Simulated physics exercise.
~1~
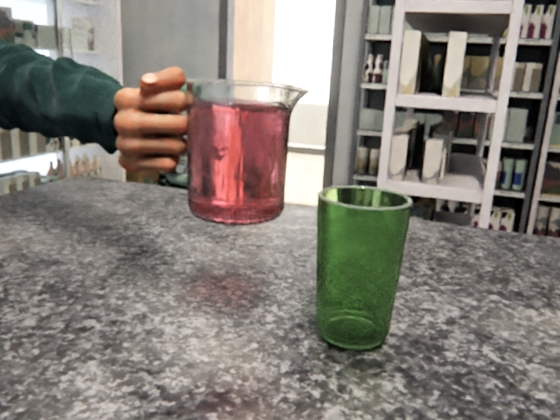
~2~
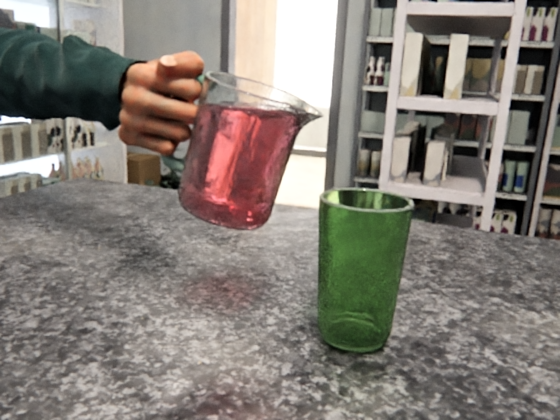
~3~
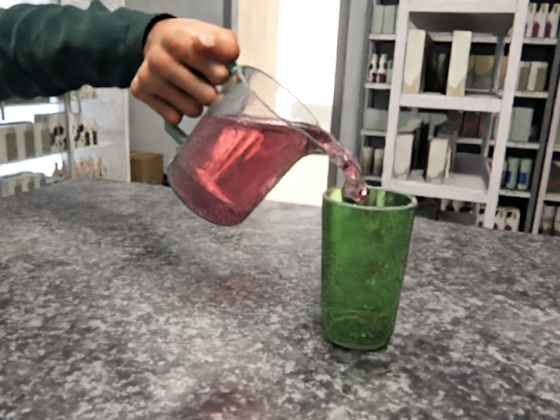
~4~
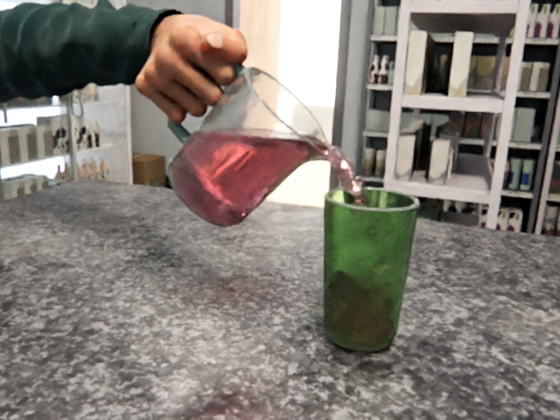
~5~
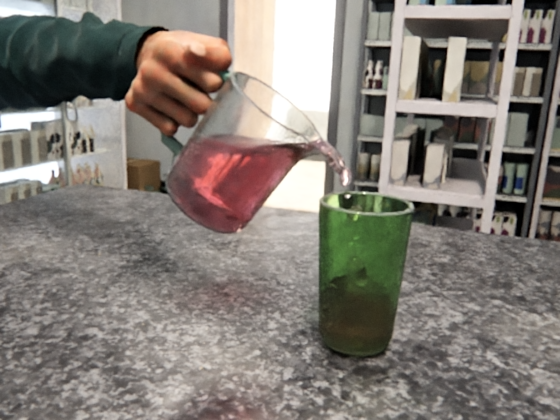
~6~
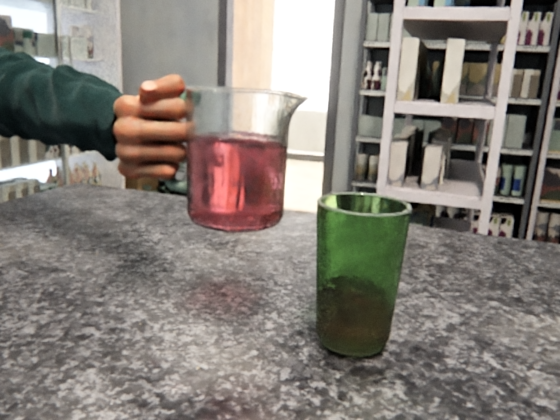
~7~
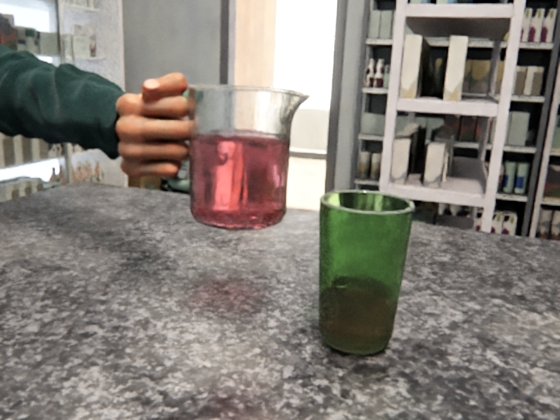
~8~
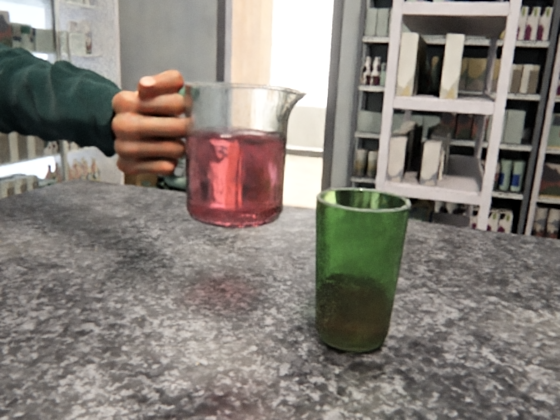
A hand in a dark green sleeve holds a clear glass pitcher of pinkish-red liquid at the left, above a speckled grey countertop. An empty green drinking glass stands to its right, with shelves of small boxes and bottles behind, all viewed from just above the counter by a slightly swaying camera. The hand tips the pitcher rightwards until a thin stream runs from its spout into the glass. The pitcher stays tilted while dark-looking liquid gathers below, then is brought level again. Finally the glass is partly filled, the pitcher still holds plenty, and no spill is visible.
